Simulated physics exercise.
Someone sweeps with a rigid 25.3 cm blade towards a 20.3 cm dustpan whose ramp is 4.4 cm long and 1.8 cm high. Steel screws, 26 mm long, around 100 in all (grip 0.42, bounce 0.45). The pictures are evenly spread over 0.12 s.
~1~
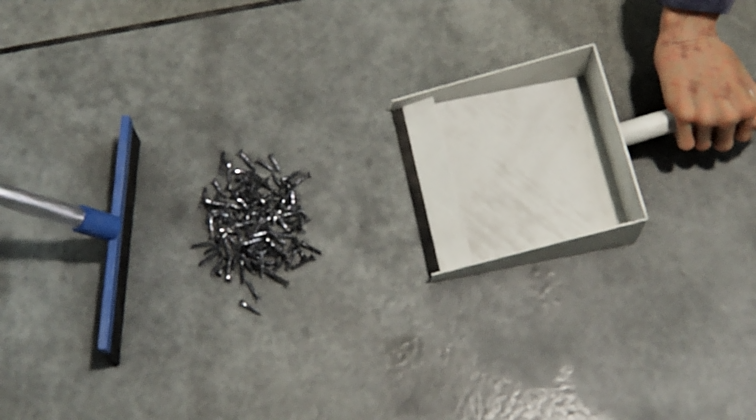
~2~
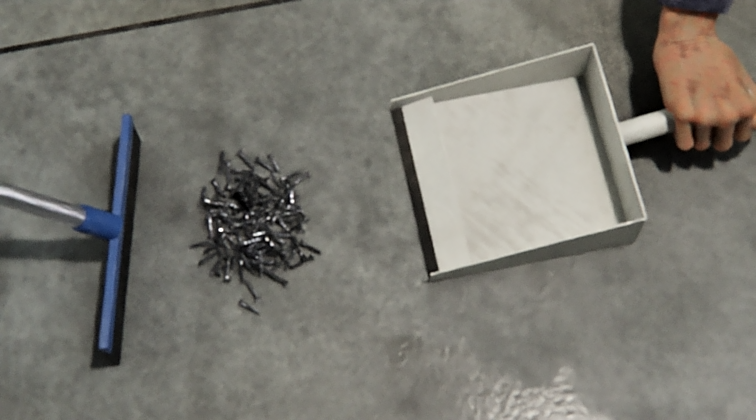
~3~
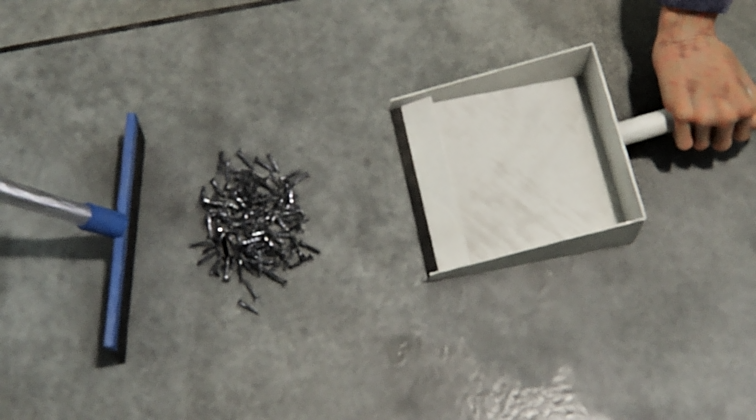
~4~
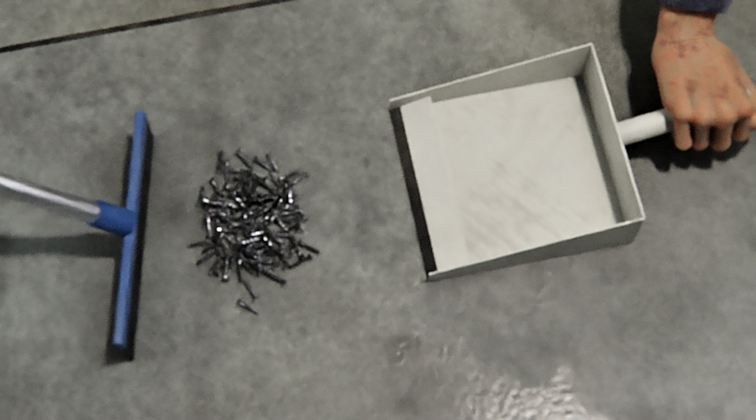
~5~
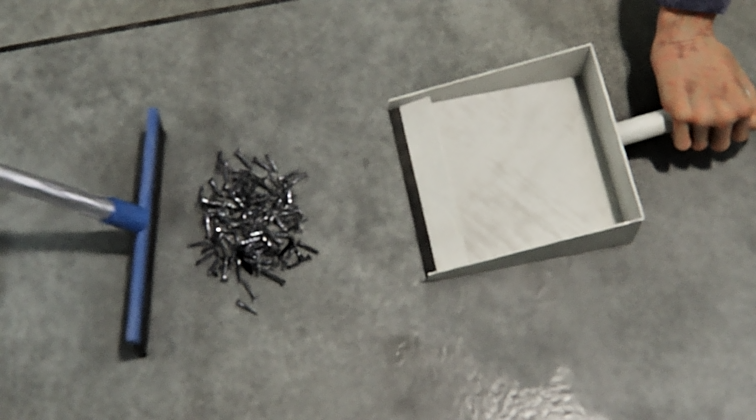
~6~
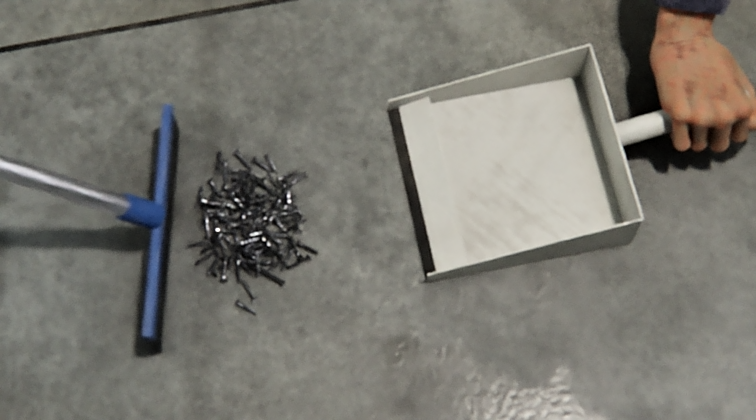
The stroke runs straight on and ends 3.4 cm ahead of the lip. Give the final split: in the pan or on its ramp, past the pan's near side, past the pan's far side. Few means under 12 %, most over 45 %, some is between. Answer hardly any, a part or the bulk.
Pan hardly any, near side hardly any, far side hardly any.
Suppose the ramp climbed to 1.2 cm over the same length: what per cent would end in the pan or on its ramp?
In that case some 5 per cent.
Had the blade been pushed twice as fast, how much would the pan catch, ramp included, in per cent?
It would be near 40 per cent.
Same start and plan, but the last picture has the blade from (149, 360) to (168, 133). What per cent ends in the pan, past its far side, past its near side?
Pan 5, far 0, near 20.
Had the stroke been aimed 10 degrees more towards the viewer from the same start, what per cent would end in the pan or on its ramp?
It would be near 10 per cent.
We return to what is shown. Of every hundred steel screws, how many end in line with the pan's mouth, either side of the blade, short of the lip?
Roughly 95 per cent.
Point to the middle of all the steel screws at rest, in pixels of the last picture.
Around (389, 204).
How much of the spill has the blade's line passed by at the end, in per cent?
About 0 per cent.
Then, 0.15 s after the last picture, middle of the blade 16 cm from the lip; 0 % over the lip, far side 0 %, near side 0 %.
Then, 0.26 s after the last picture, middle of the blade 8 cm from the lip; 0 % over the lip, far side 0 %, near side 0 %.
Then, 0.49 s after the last picture, middle of the blade 6 cm from the lip; 5 % over the lip, far side 0 %, near side 5 %.
In the end, pan 5 %, near side 0 %, far side 0 %, in front of the lip or behind the blade 95 %.
